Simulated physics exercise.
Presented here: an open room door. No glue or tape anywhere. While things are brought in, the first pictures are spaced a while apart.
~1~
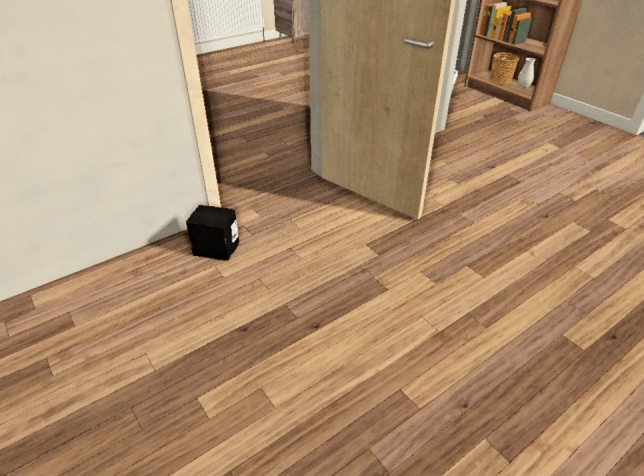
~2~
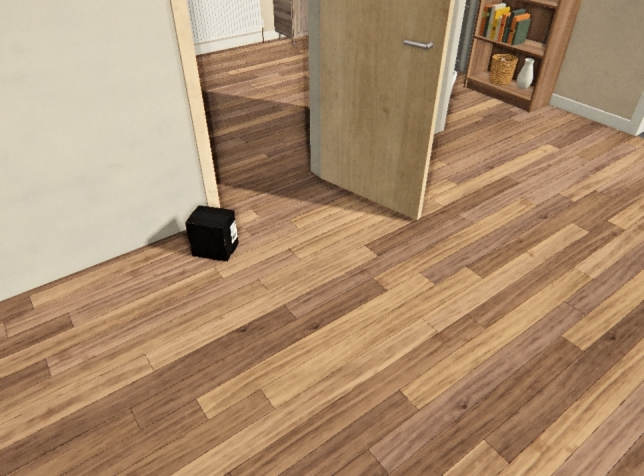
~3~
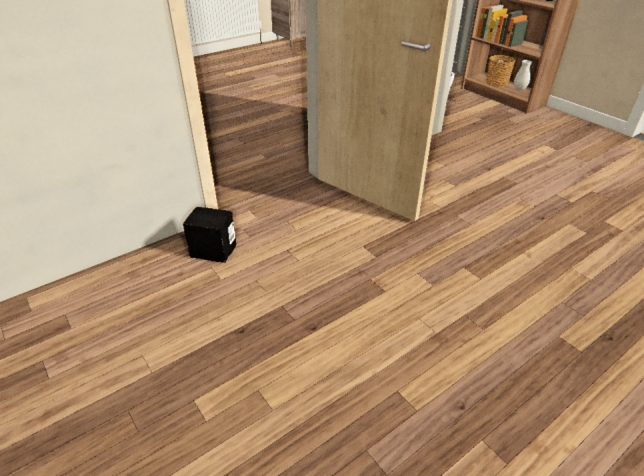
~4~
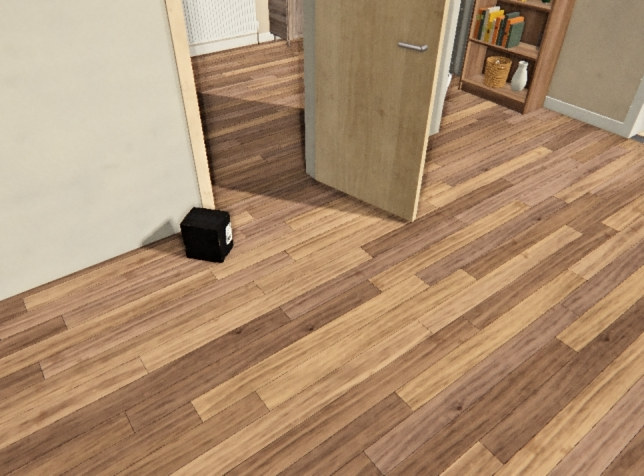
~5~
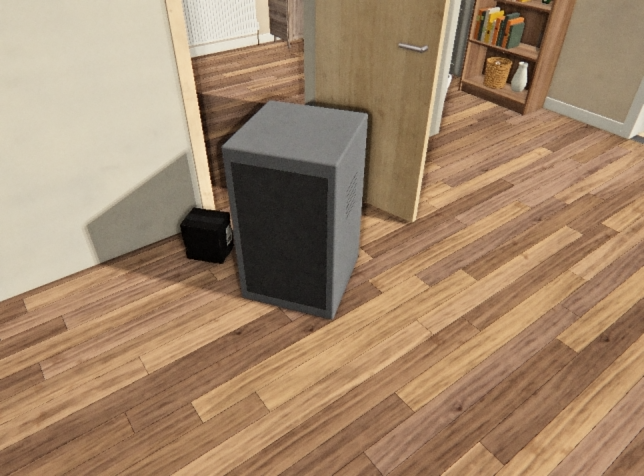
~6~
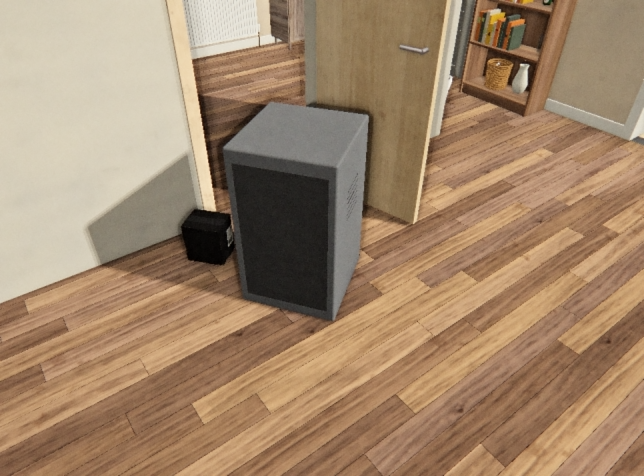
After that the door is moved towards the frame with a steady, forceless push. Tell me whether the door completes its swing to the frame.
It fails to complete the swing.
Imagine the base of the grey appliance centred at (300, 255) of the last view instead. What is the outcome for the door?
Observation: Afterwards the door is stopped partway.
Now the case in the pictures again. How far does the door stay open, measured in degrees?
Near 60° open.
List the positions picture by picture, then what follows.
The first picture shows door wide open and still; black parcel (214, 233).
The second picture shows door wide open and still; black parcel (213, 233).
The third picture shows door wide open and still; black parcel (211, 235).
The fourth picture shows door wide open and still; black parcel (208, 235).
The fifth picture shows door wide open and still; black parcel (208, 236).
The sixth picture shows door wide open and still; grey appliance (302, 213); black parcel (209, 237).
Then, 0.40 s past the last view, door 92° open.
Then, 0.60 s past the last view, door 77° open.
Then, 0.80 s past the last view, door 61° open.
Finally, door 61° open; both still in place. Final places as the last picture's camera would see them, grey appliance near (301, 214).
